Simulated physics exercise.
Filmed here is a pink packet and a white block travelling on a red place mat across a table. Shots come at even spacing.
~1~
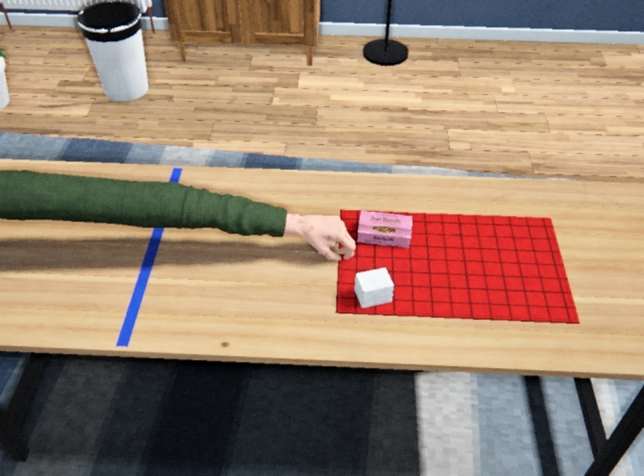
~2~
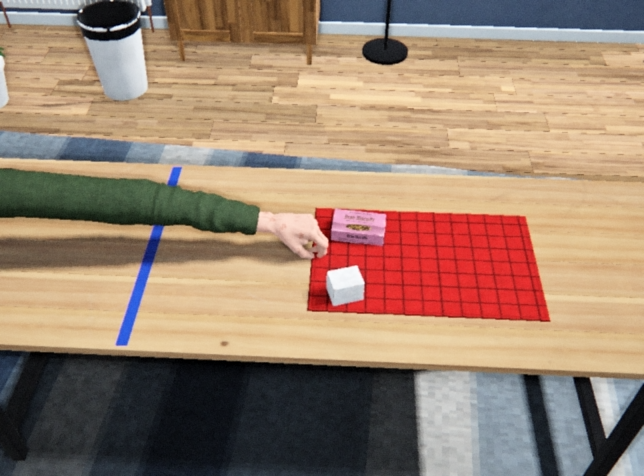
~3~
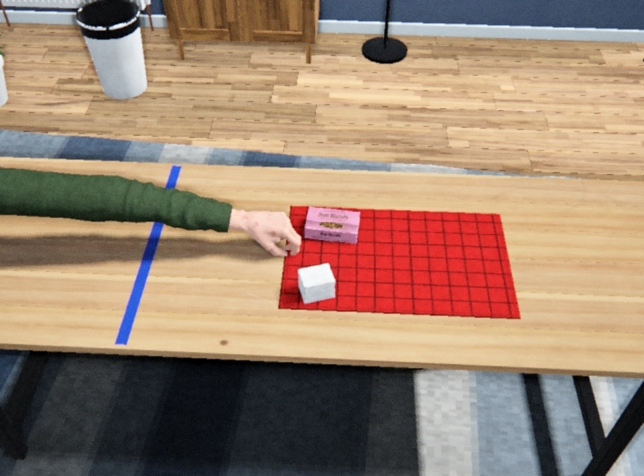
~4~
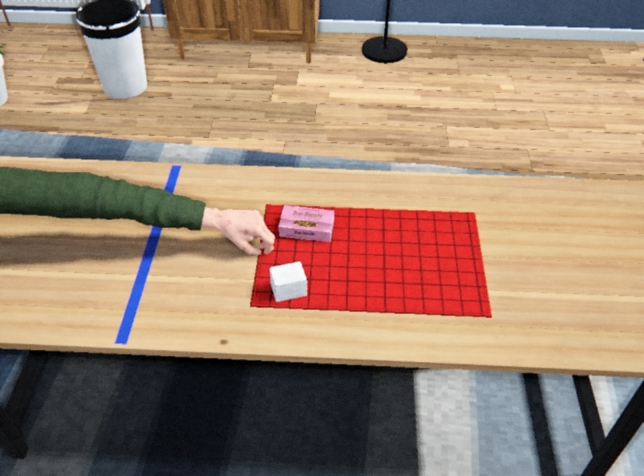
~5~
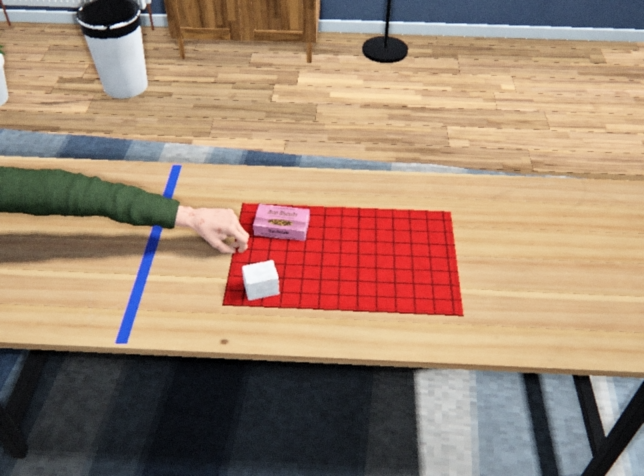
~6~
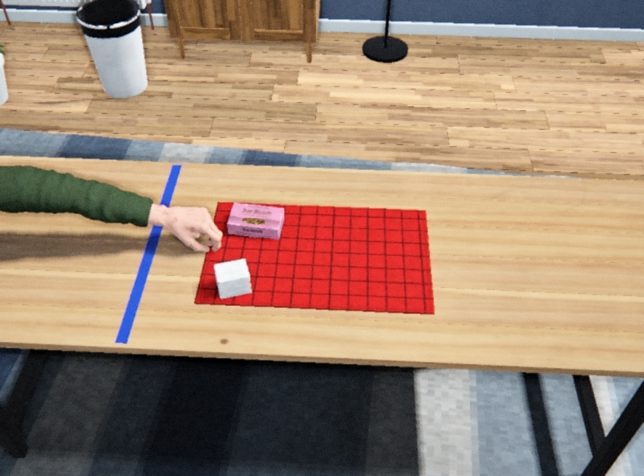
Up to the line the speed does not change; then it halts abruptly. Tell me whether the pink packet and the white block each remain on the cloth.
Here it is: Pink packet - does not remain; white block - does not remain.
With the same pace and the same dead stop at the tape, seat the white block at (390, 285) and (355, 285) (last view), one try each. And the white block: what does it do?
First place: Keeps its seat; second place: Stays on.
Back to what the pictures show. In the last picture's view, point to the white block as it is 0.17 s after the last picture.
(143, 275).
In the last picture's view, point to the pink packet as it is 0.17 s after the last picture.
It is near (175, 218) at that moment.
Then, 0.06 s later than the last view, hem short of the tape; pink packet on the cloth near (226, 220); white block on the cloth near (199, 277).
Then, 0.17 s later than the last view, hem at the tape; pink packet on the cloth near (175, 218); white block on the cloth near (143, 275).
Finally, hem at the tape; pink packet ahead of the hem near (108, 216); white block ahead of the hem near (61, 272). The pink packet slides clear of the cloth and the white block leaves the cloth.
